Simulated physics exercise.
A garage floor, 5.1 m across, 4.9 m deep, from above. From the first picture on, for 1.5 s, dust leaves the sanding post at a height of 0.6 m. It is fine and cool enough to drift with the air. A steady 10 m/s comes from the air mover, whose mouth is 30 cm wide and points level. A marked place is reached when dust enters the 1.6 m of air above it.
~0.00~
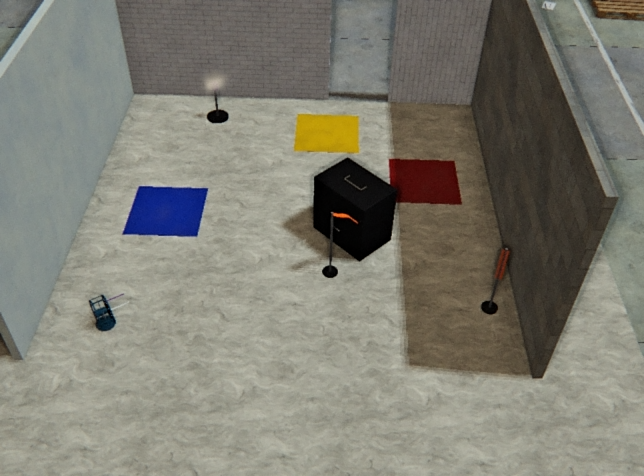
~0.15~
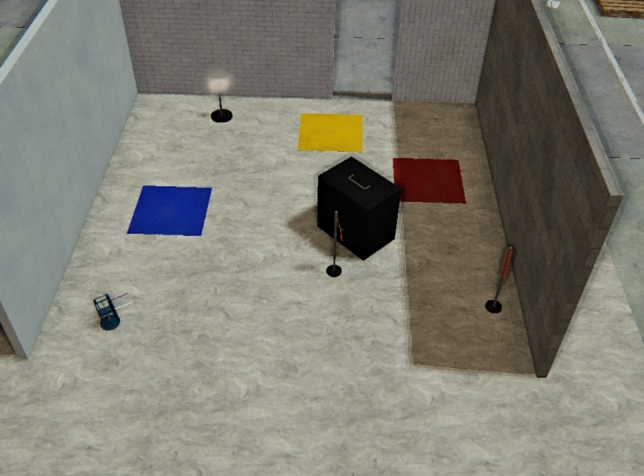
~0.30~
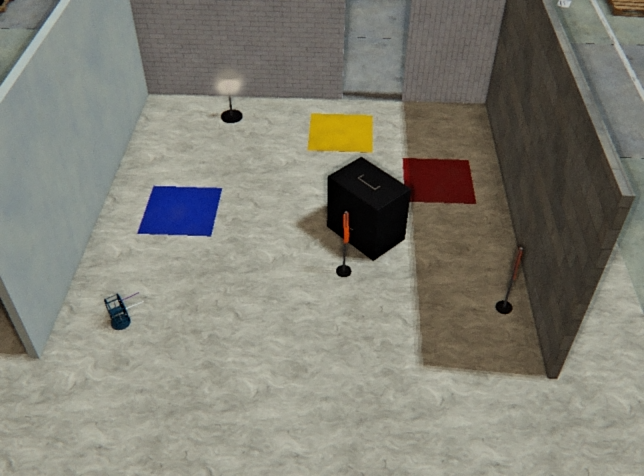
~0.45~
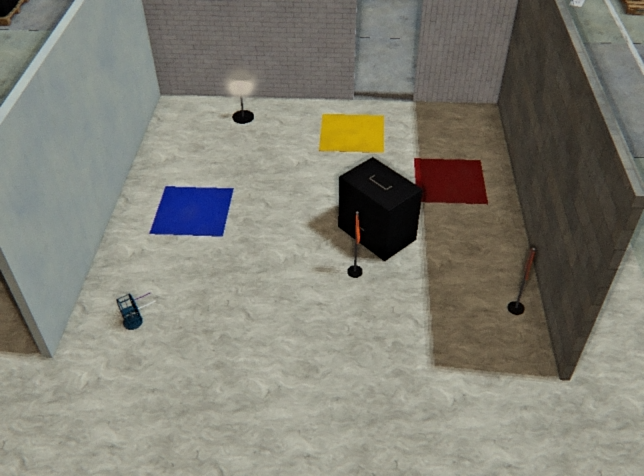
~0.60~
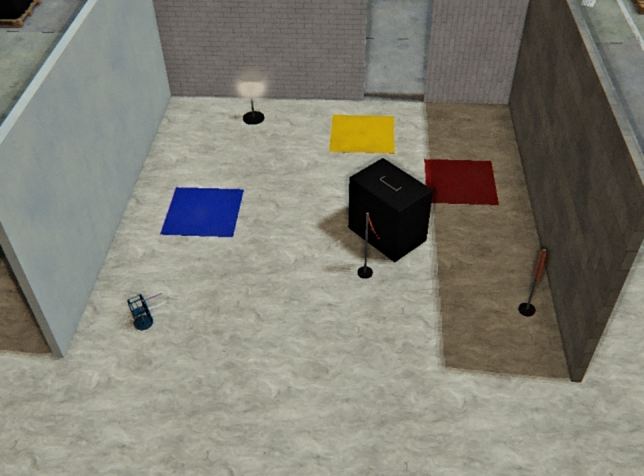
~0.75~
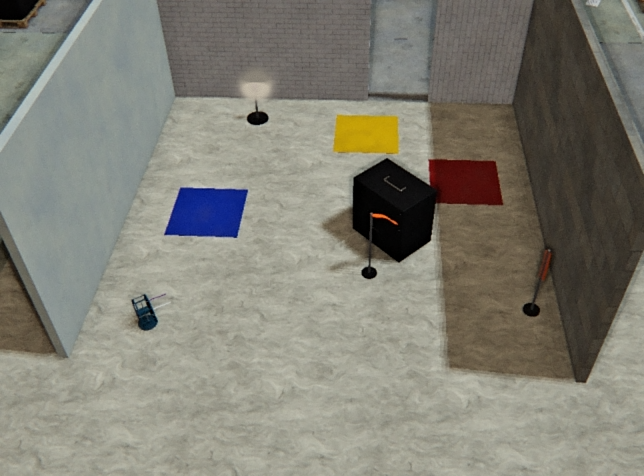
The garage floor, holding a black case and blue, yellow and red squares, drifted slightly right in view while pale dust hung over the back post and the middle orange ribbon dropped, swayed and lifted again.
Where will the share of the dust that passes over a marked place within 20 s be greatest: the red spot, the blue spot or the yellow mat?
It is yellow.
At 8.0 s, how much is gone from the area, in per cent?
Some 0 per cent.
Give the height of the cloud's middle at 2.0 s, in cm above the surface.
Roughly 50 cm up.
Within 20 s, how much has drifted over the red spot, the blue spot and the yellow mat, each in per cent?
Roughly 2 % red, 0 % blue, 40 % yellow.
By 2.0 s, 0 % is gone from the area; 0 % has passed over the red spot, 0 % over the blue spot and 0 % over the yellow mat, and the middle of the rest is near (258, 88).
By 4.0 s, 0 % is gone from the area; 0 % has passed over the red spot, 0 % over the blue spot and 0 % over the yellow mat, and the middle of the rest is near (264, 95).
By 8.0 s, 0 % is gone from the area; 0 % has passed over the red spot, 0 % over the blue spot and 3 % over the yellow mat, and the middle of the rest is near (279, 106).
By 20.0 s, 21 % is gone from the area; 2 % has passed over the red spot, 0 % over the blue spot and 45 % over the yellow mat, and the middle of the rest is near (341, 98).
